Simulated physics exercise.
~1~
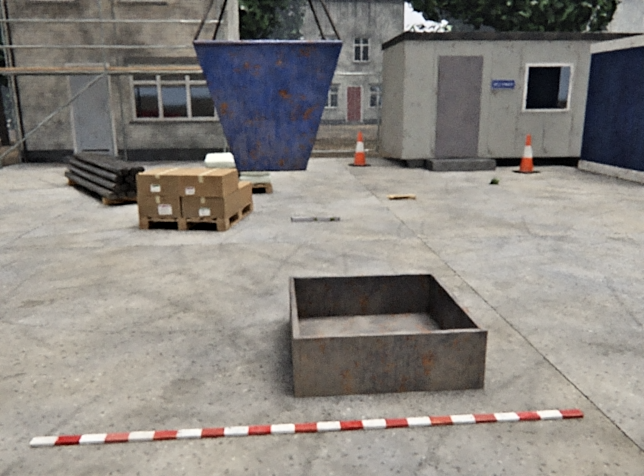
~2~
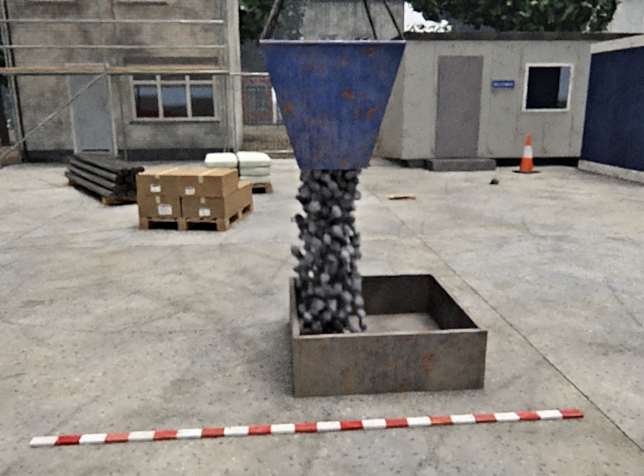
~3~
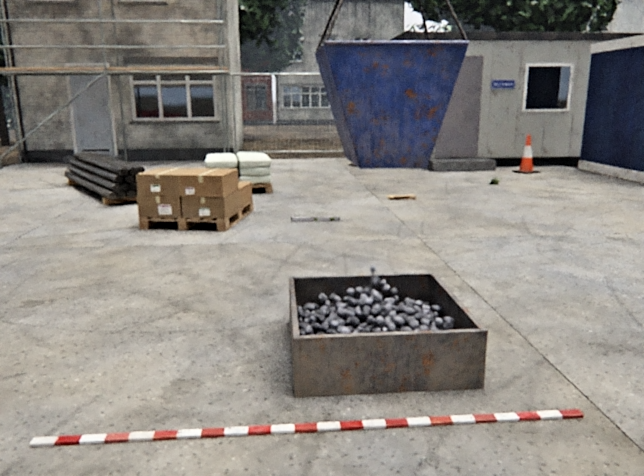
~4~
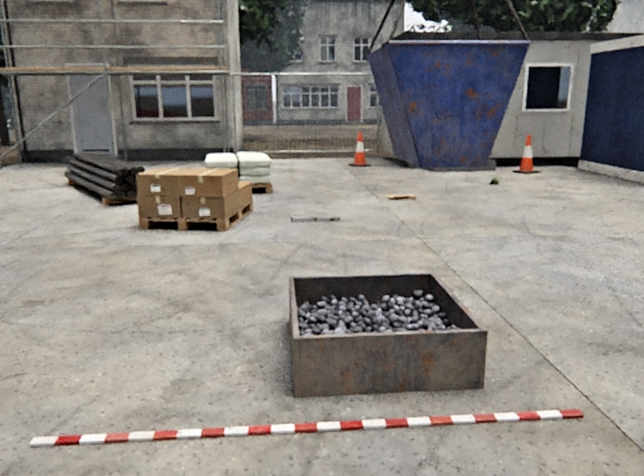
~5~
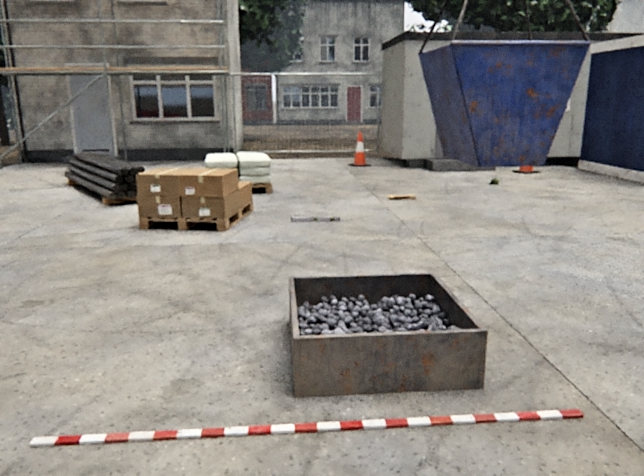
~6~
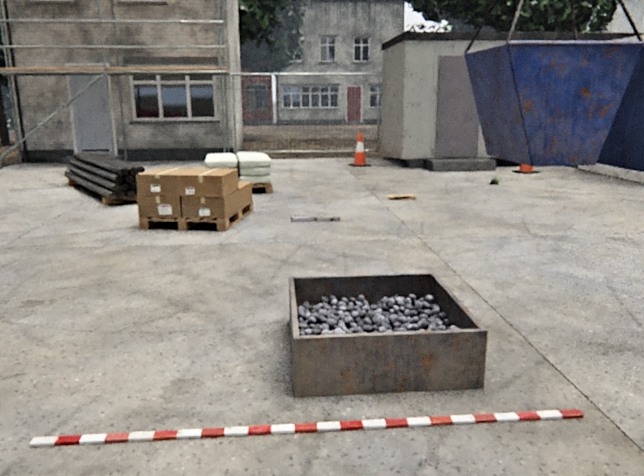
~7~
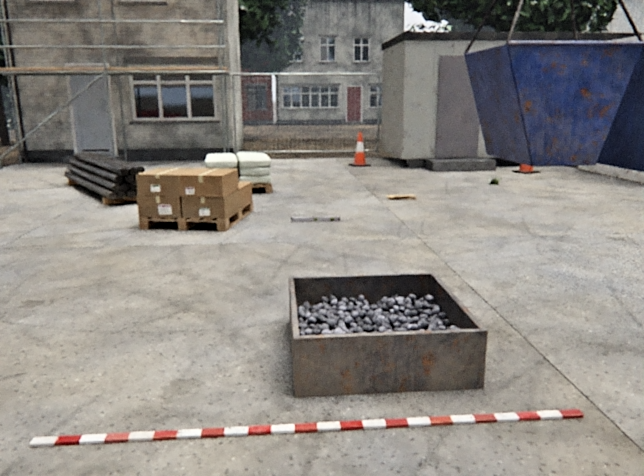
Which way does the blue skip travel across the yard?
The blue skip travels to the right, passing over the bin and ending up near the right-hand side of the view.
